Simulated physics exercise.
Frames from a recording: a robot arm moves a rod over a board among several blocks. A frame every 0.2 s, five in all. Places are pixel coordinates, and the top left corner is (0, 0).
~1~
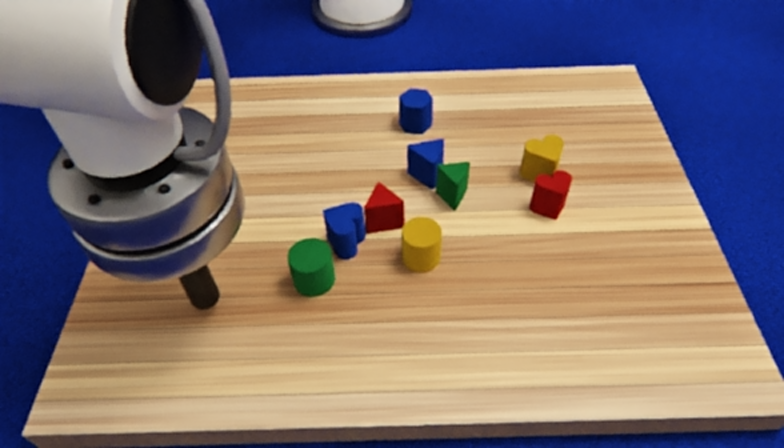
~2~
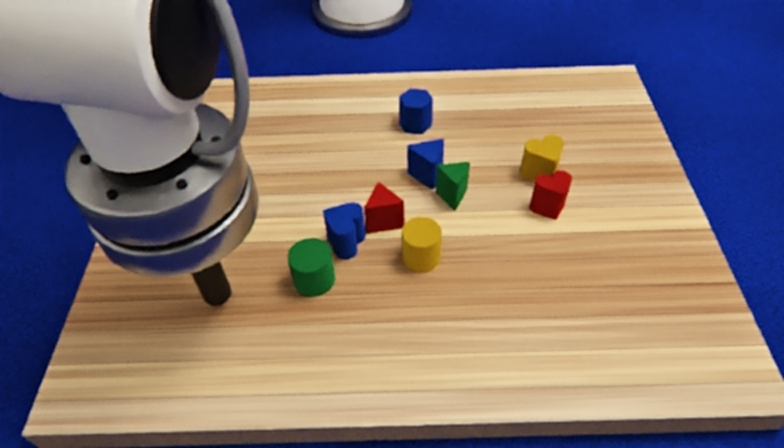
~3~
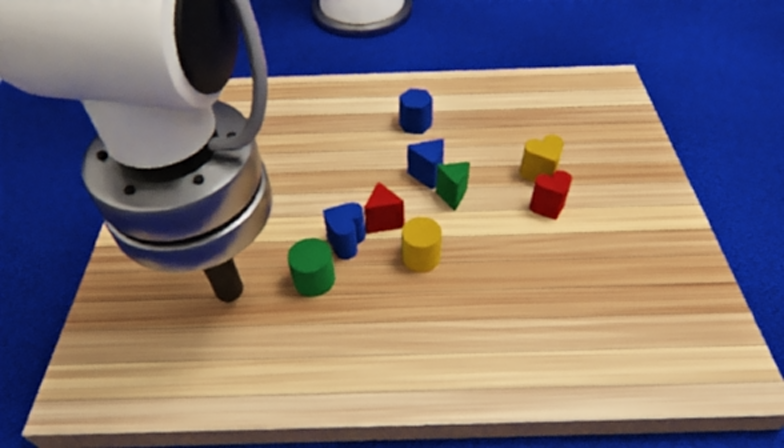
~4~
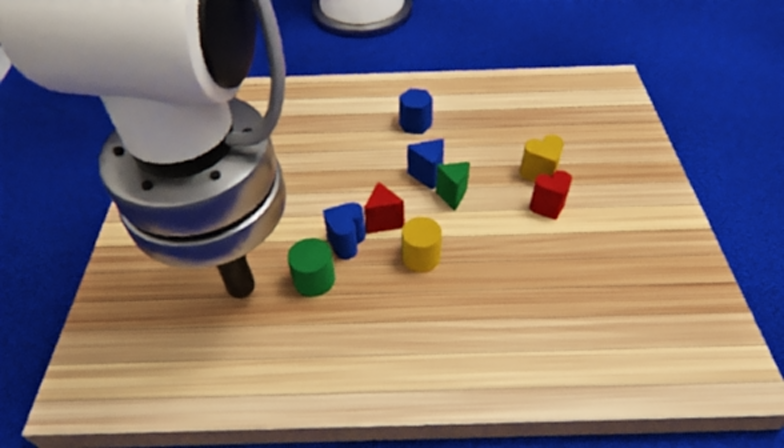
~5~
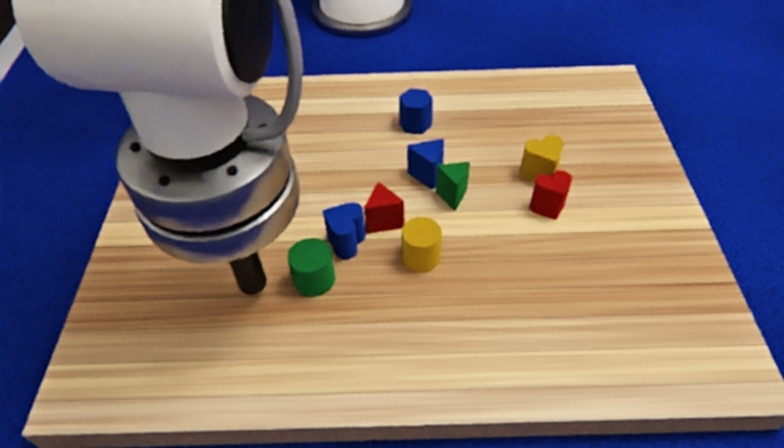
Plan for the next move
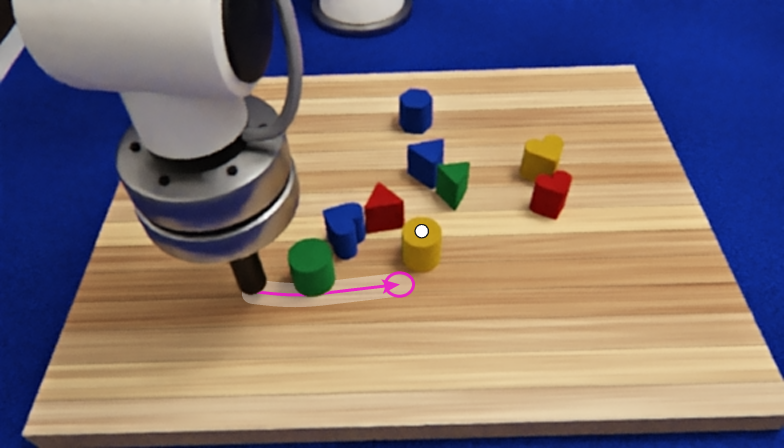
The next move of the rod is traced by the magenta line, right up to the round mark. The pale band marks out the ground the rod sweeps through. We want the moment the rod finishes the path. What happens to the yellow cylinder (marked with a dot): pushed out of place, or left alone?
When the path is over, the yellow cylinder is still on its spot.
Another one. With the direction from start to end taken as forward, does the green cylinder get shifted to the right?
I expect not.
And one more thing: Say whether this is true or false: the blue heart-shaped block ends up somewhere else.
True.
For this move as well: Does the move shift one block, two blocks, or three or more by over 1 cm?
Two will move.
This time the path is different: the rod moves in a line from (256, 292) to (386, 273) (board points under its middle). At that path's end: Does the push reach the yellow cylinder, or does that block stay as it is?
The block you're asking about gets moved.
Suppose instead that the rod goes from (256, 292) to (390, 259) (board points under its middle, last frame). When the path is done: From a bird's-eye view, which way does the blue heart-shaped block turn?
Against the clock.
Drawn move, from (256, 292) by way of (304, 295) and (352, 290) to (400, 284); the dot is on the yellow cylinder.
The first path, step by step. One third of the way, rod at (302, 287); green cylinder at (326, 249).
Two thirds of the way, rod at (352, 282); green cylinder at (363, 237); blue heart-shaped block at (350, 206), turned 35° anticlockwise.
At the end, rod at (399, 277); green cylinder at (372, 233); blue heart-shaped block at (349, 205), turned 35° anticlockwise; yellow cylinder still.
